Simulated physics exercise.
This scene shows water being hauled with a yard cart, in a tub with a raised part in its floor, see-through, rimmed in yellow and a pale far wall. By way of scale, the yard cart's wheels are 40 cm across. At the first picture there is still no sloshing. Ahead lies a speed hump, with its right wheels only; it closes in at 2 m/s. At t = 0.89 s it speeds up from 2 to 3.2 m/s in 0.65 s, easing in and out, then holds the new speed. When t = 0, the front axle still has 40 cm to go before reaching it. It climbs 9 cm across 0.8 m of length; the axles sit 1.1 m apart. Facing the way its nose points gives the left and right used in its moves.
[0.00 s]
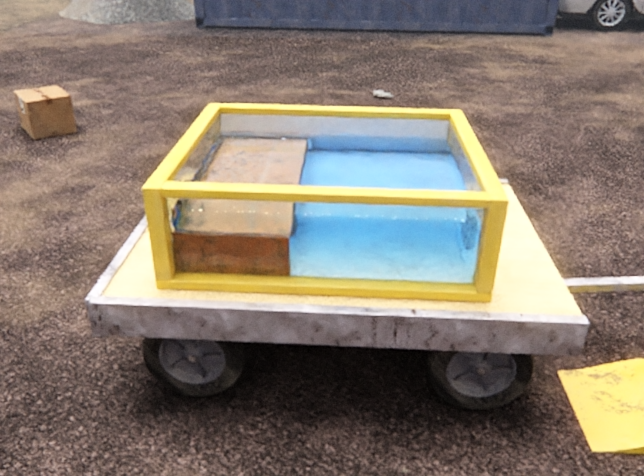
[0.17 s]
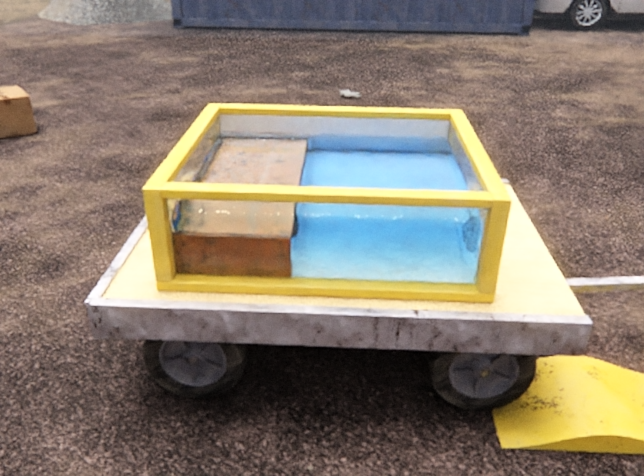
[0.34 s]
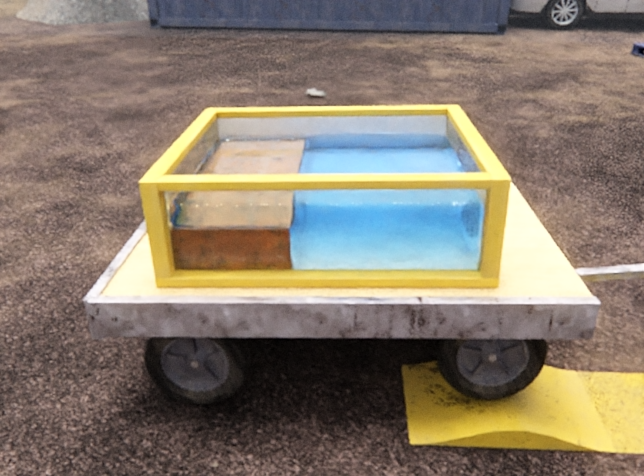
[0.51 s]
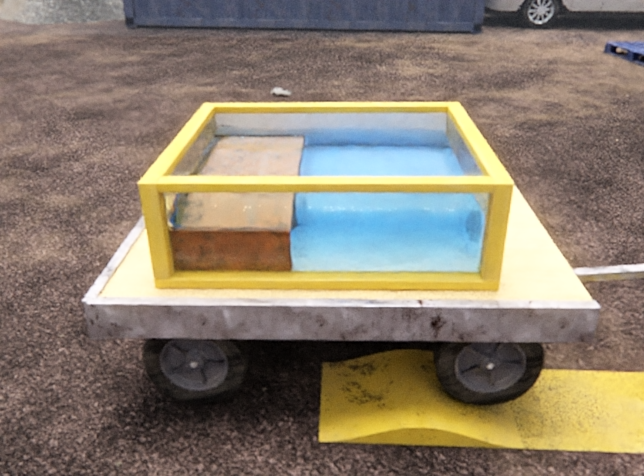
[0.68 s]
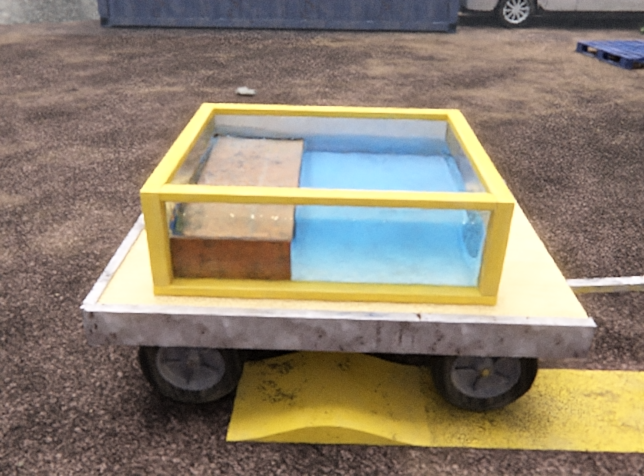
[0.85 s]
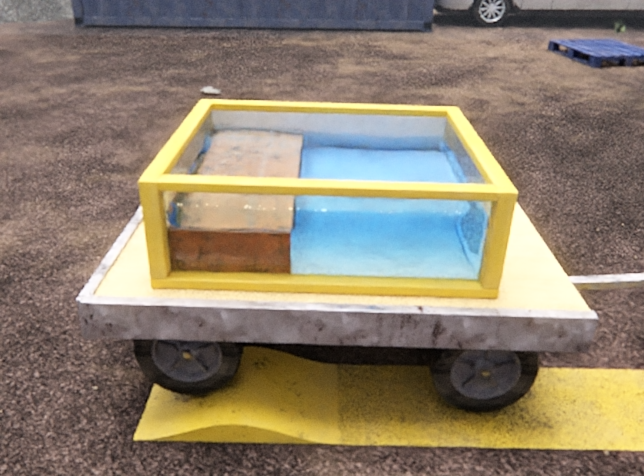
The video shows a yellow-rimmed, see-through tub of blue water with a raised brown block at left, carried on a flat cart rolling right across dark gravel and over a yellow ramp, tilting slightly while the water stays nearly level.
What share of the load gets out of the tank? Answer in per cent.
About 2 per cent.
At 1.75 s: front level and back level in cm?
At the front the surface is at 16 cm, while at the back it is at 44 cm.
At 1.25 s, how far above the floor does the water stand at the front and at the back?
Front 18 cm, back 30 cm.
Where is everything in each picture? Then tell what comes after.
The surface is at (452, 208) by the front wall; at (200, 200) by the back wall; it lies level with the rim line; edge of the step at (230, 236); the front is on the right, levels are read along the near wall; a wheel hub at (190, 363), in the first frame.
The surface is at (455, 208) by the front wall; at (201, 201) by the back wall; it lies level with the rim line, in the second frame.
The surface is at (454, 194) by the front wall; at (198, 196) by the back wall; it lies level with the rim line; the tank is 2° nose up, in the third frame.
The surface is at (456, 196) by the front wall; at (198, 197) by the back wall; it lies level with the rim line, in the fourth frame.
The surface is at (456, 210) by the front wall; at (199, 206) by the back wall; it lies level with the rim line, in the fifth frame.
The surface is at (458, 203) by the front wall; at (197, 196) by the back wall; it lies level with the rim line; a wheel hub at (185, 360), in the sixth frame.
Then, 1.25 s in, the surface is 19 cm up at the front and 29 cm at the back; nothing has left.
Then, 1.75 s in, the surface is 15 cm up at the front and 44 cm at the back; nothing has left.
Then, 2.25 s in, the surface is 26 cm up at the front and 26 cm at the back; 2 per cent is out, over the back.
Then, 4.74 s in, 2 per cent is out, over the back, 4 of 183 litres.
